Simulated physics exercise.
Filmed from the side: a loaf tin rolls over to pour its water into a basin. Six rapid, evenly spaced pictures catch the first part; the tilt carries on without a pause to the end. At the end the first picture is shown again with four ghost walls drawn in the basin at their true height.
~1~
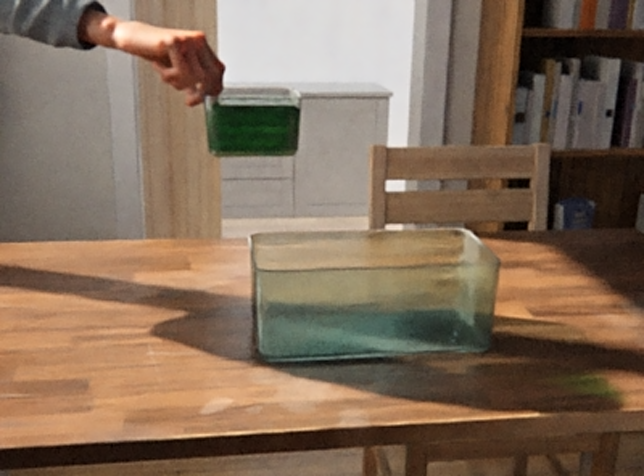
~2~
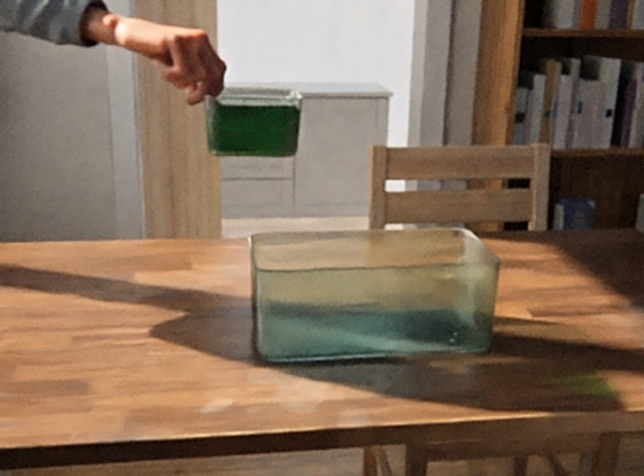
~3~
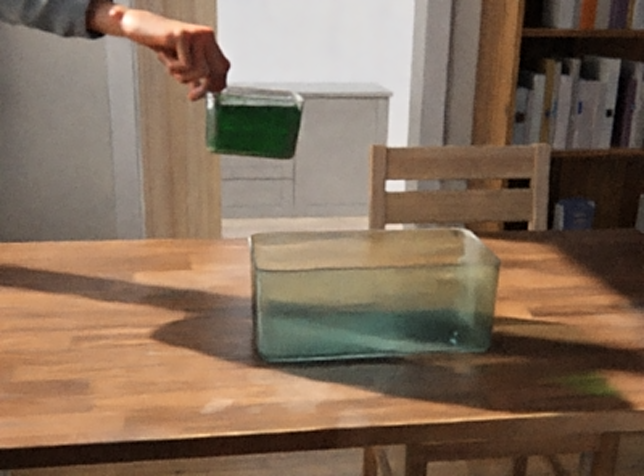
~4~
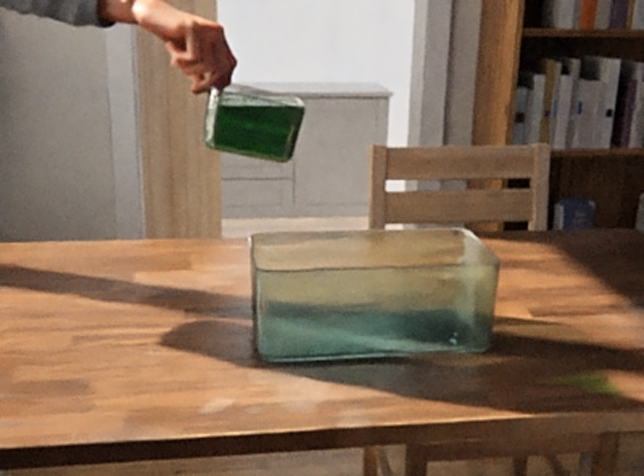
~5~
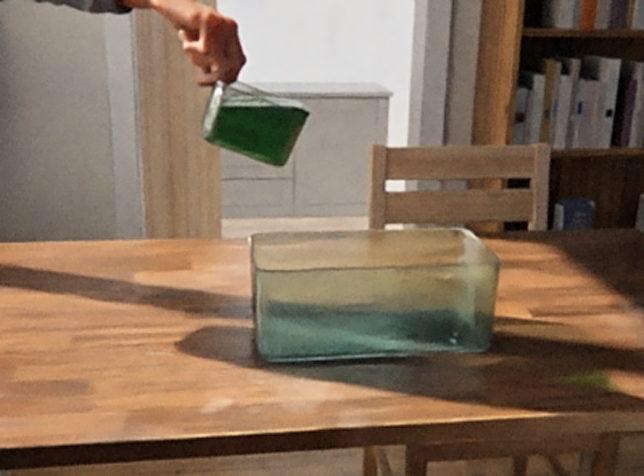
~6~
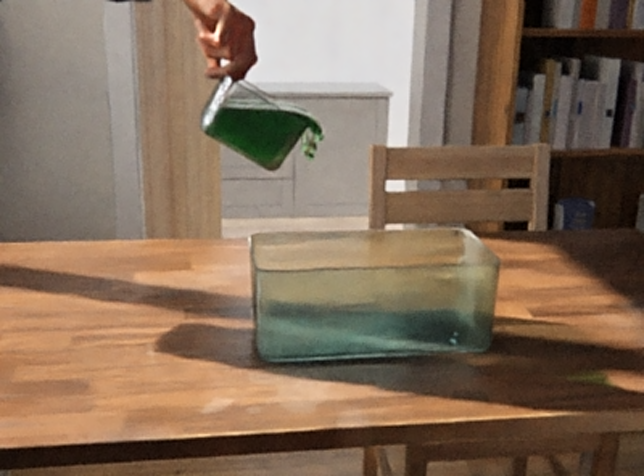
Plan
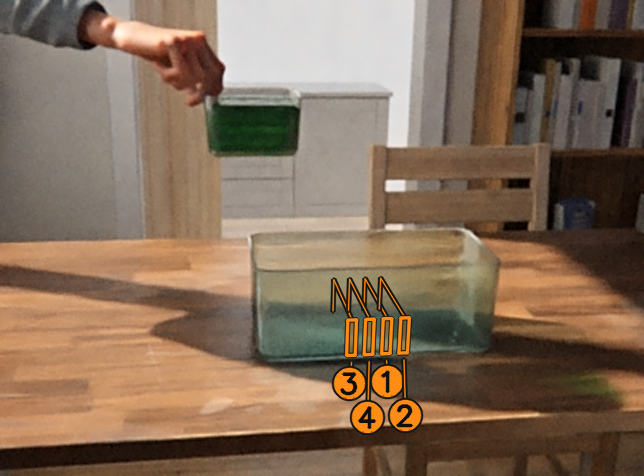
Hand holding a small glass container of green liquid above a larger clear basin, tilting it rightward until liquid crosses the lip.
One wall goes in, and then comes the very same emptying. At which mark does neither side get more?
Use position 4.
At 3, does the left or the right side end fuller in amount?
The right side.
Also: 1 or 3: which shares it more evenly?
Here it is position 3.
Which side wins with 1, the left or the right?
The left one.
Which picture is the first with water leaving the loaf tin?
Picture 5.
In orange, 1 at (386, 360); 2 at (403, 359); 3 at (351, 361); 4 at (369, 361).
Choosing 1, about 89 % ends left of the wall and 9 % right of it.
Choosing 2, about 95 % ends left of the wall and 3 % right of it.
Choosing 3, about 28 % ends left of the wall and 71 % right of it.
Choosing 4, about 47 % ends left of the wall and 52 % right of it.
